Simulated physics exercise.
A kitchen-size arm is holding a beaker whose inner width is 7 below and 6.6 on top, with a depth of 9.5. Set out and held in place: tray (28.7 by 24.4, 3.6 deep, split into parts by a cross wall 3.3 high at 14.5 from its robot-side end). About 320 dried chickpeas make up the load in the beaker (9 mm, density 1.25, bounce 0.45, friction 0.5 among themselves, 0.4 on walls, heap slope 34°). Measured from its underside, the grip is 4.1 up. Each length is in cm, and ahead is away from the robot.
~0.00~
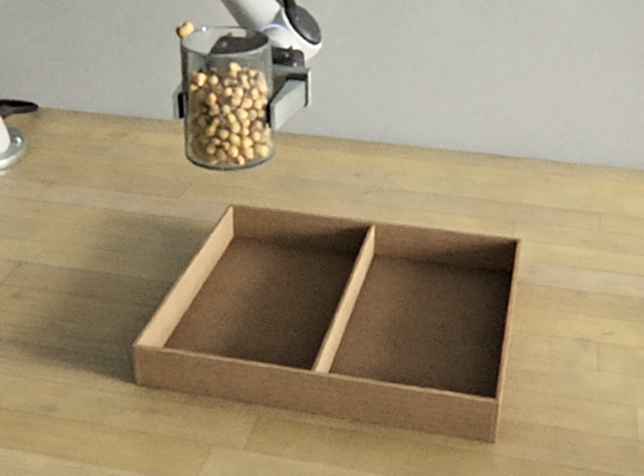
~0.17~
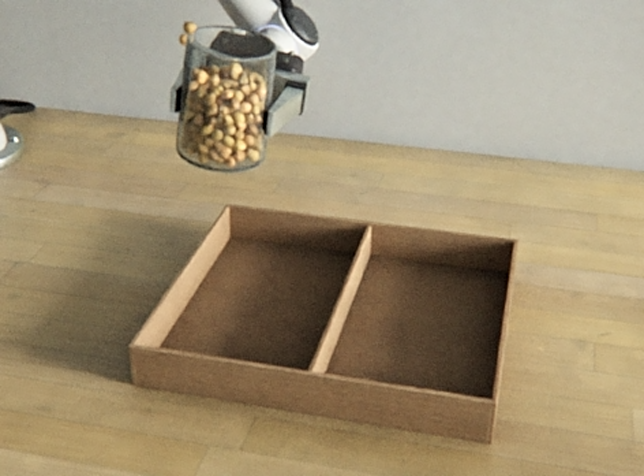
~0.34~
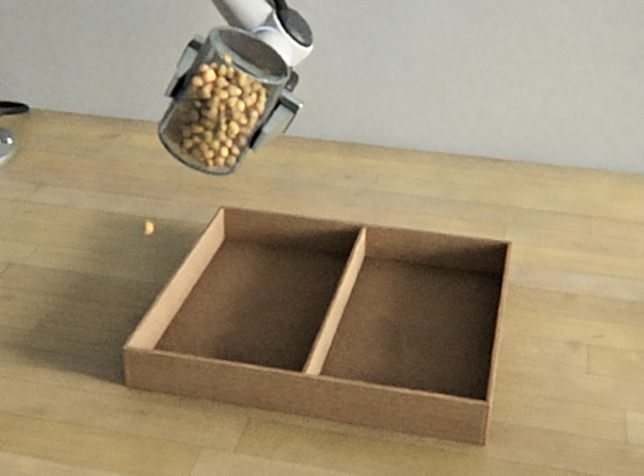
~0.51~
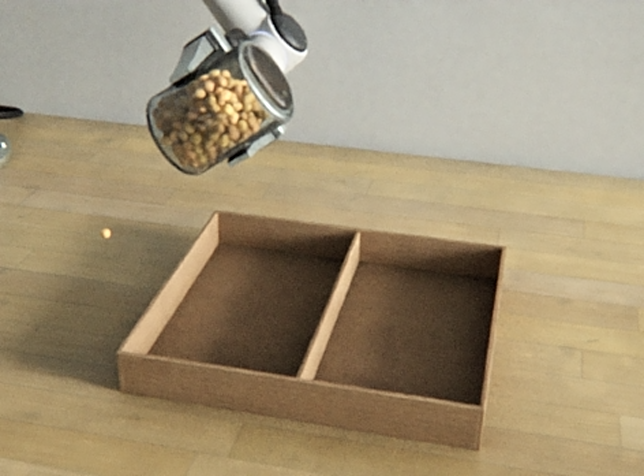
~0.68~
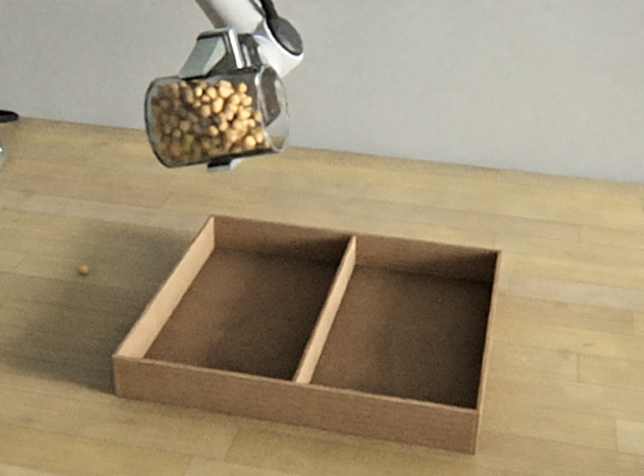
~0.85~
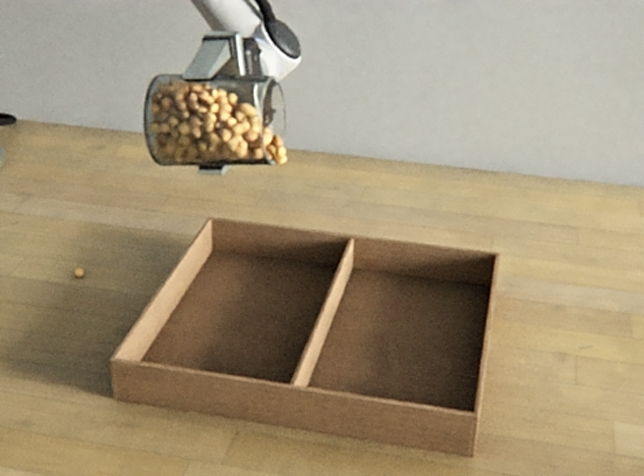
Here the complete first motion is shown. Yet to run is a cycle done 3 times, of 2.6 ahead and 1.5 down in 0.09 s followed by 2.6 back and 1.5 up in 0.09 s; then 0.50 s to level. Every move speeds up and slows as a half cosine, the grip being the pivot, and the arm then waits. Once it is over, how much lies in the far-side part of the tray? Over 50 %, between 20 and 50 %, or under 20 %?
Between 20 and 50 %.
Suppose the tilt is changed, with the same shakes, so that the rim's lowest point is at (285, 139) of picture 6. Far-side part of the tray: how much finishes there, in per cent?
Result: Approximately 5 %.
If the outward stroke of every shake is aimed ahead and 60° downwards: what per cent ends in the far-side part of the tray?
About 10 per cent.
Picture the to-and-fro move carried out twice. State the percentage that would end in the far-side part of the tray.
About 20 per cent, then.
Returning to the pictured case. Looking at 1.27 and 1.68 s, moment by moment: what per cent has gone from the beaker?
In turn: 20 %, then 40 %.
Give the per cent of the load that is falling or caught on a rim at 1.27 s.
About 8 per cent.
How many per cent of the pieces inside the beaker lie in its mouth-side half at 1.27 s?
Estimate: Around 35 %.
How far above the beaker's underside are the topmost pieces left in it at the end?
I'd say near 6.0 cm from the bottom.
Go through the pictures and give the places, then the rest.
Beaker middle at (228, 100), level; upper third of the load around (231, 93), from x 185 to 265, top at y 30; 317 in the beaker, in the first picture.
Beaker middle at (226, 100), tilted 8° forward; upper third of the load around (225, 95), from x 185 to 265, top at y 30; 316 in the beaker, 1 in flight or on a rim, in the second picture.
Beaker middle at (223, 103), tilted 29° forward; upper third of the load around (217, 95), from x 150 to 260, top at y 60; 316 in the beaker, 1 in flight or on a rim, in the third picture.
Beaker middle at (220, 110), tilted 55° forward; upper third of the load around (208, 97), from x 105 to 260, top at y 75; 316 in the beaker, 1 in flight or on a rim, in the fourth picture.
Beaker middle at (217, 116), tilted 76° forward; upper third of the load around (198, 100), from x 85 to 265, top at y 80; 316 in the beaker, 1 on the table or floor, in the fifth picture.
Beaker middle at (215, 120), tilted 84° forward; upper third of the load around (190, 105), from x 80 to 280, top at y 85; 316 in the beaker, 1 on the table or floor, in the sixth picture.
By 1.27 s, tilted 84° forward, highest piece 21 above the table; 247 in the beaker, 38 in the far-side part, 6 in the robot-side part, 1 on the table or floor, 25 in flight or on a rim.
By 1.68 s, tilted 31° forward, highest piece 24 above the table; 198 in the beaker, 87 in the far-side part, 29 in the robot-side part, 1 on the table or floor, 2 in flight or on a rim.
By 2.09 s, level, highest piece 22 above the table; 198 in the beaker, 89 in the far-side part, 29 in the robot-side part, 1 on the table or floor.
By 3.14 s, level, highest piece 22 above the table; 198 in the beaker, 89 in the far-side part, 29 in the robot-side part, 1 on the table or floor.
Final count, 198 in the beaker, 89 in the far-side part, 29 in the robot-side part, 1 on the table or floor. That is 28 % in the far-side part of the tray.
